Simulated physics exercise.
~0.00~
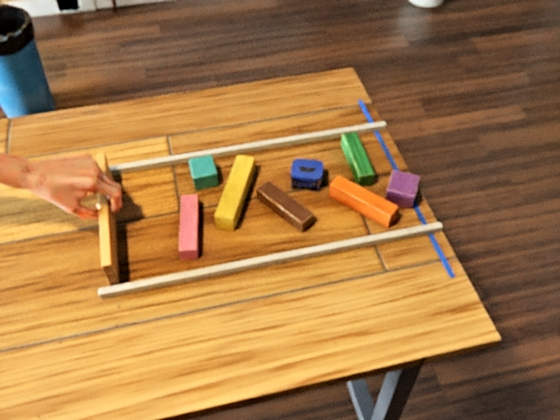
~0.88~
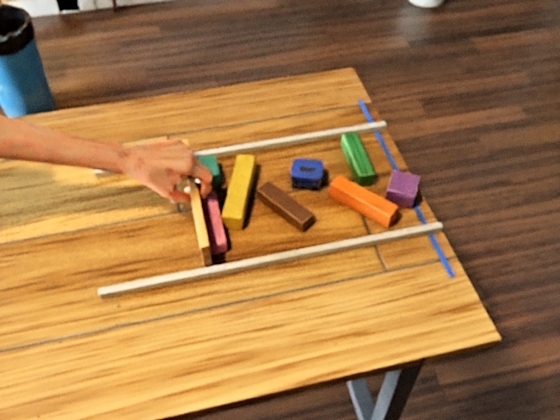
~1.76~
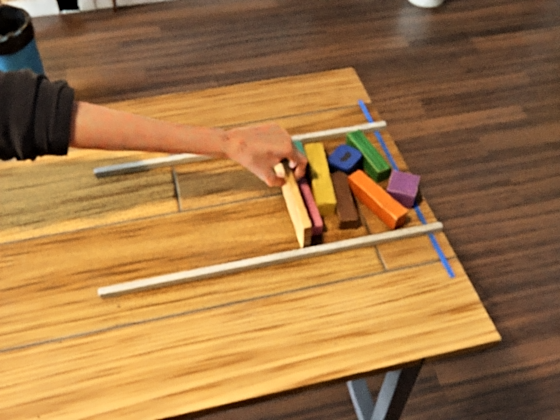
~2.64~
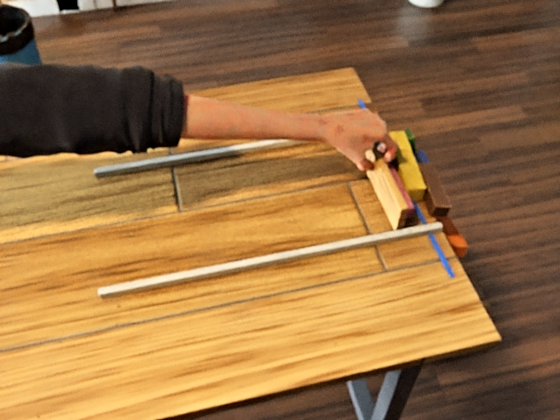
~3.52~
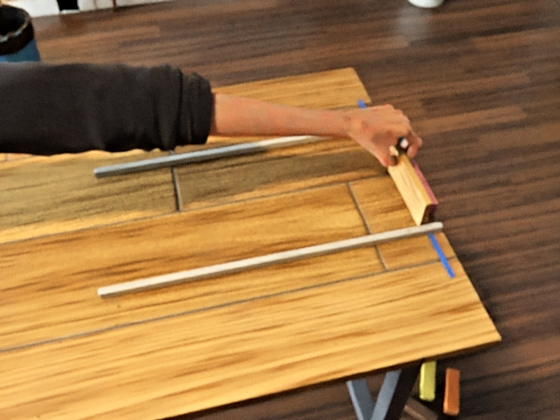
At the start, a hand holds an upright wooden board at the left end of a channel between two pale strips on a table, with colourful bars and blocks scattered ahead. The hand slides the board right, reaching the pink bar and turquoise block. It keeps pushing, bunching the pieces together near the blue tape while the purple block stays at rest. Next, the board nears the tape, and yellow, brown and orange pieces jut past the table's edge. Finally, the board stops around the tape with the pink bar still against it, while the yellow and orange pieces lie on the floor below.
